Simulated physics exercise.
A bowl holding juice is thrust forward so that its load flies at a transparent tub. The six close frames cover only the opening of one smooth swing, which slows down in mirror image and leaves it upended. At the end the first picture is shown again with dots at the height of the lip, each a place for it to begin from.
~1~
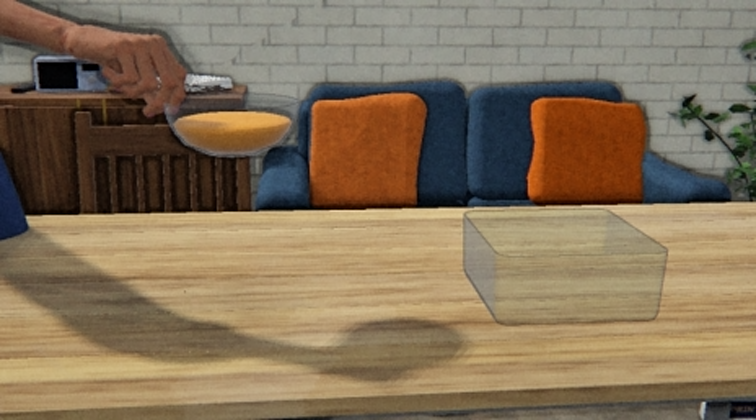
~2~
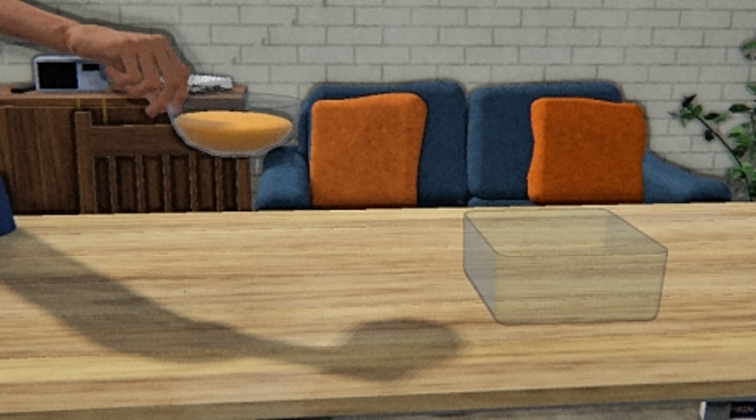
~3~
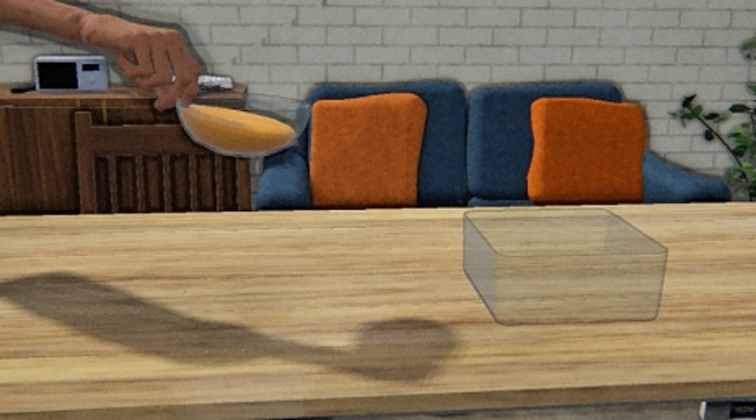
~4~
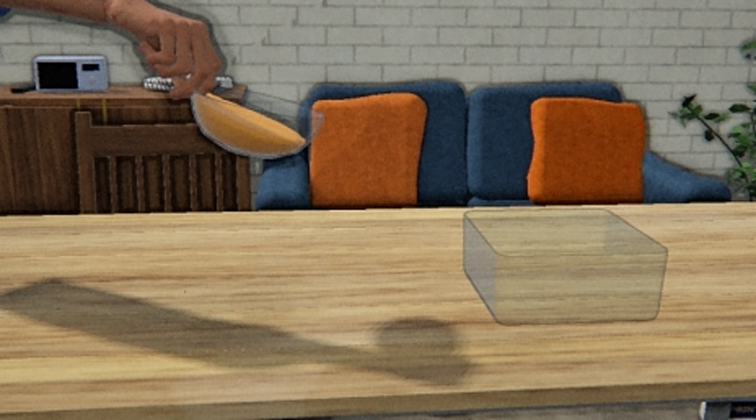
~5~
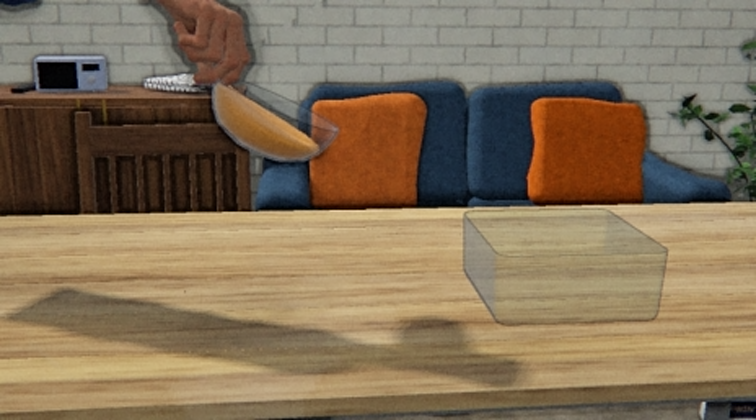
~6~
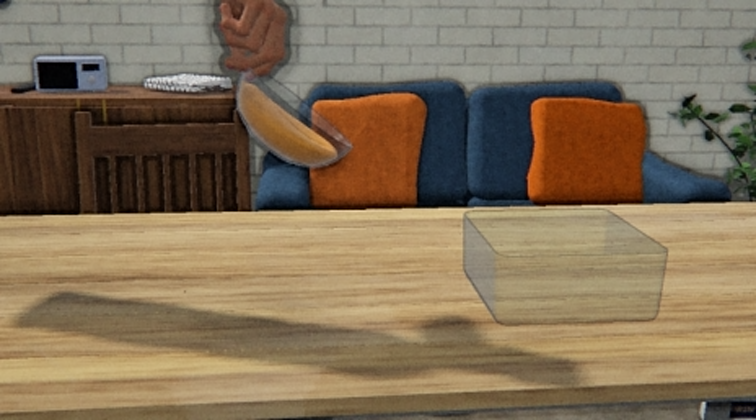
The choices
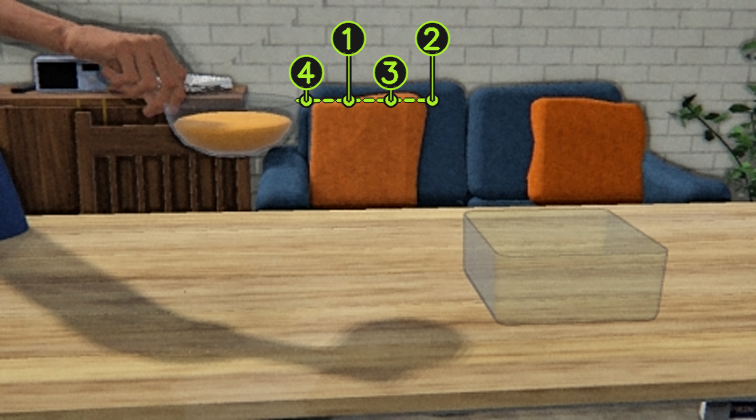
Above a wooden table, a hand moves a bowl of orange juice rightward, tilting it steeply.
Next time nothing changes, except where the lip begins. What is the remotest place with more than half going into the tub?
The limit is 1.
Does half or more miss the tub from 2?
No, not at all.
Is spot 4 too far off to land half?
Yes, that goes wrong.
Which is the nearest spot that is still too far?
Here it is spot 4.
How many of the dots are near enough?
Three.
On the marked copy, 1 at (348, 100); 2 at (432, 100); 3 at (390, 100); 4 at (306, 100).
With 1, about 64 % lands in the tub, 13 % falls short and 23 % goes beside or beyond.
With 2, about 86 % lands in the tub, 10 % falls short and 4 % goes beside or beyond.
With 3, about 71 % lands in the tub, 8 % falls short and 22 % goes beside or beyond.
With 4, about 20 % lands in the tub, 74 % falls short and 5 % goes beside or beyond.
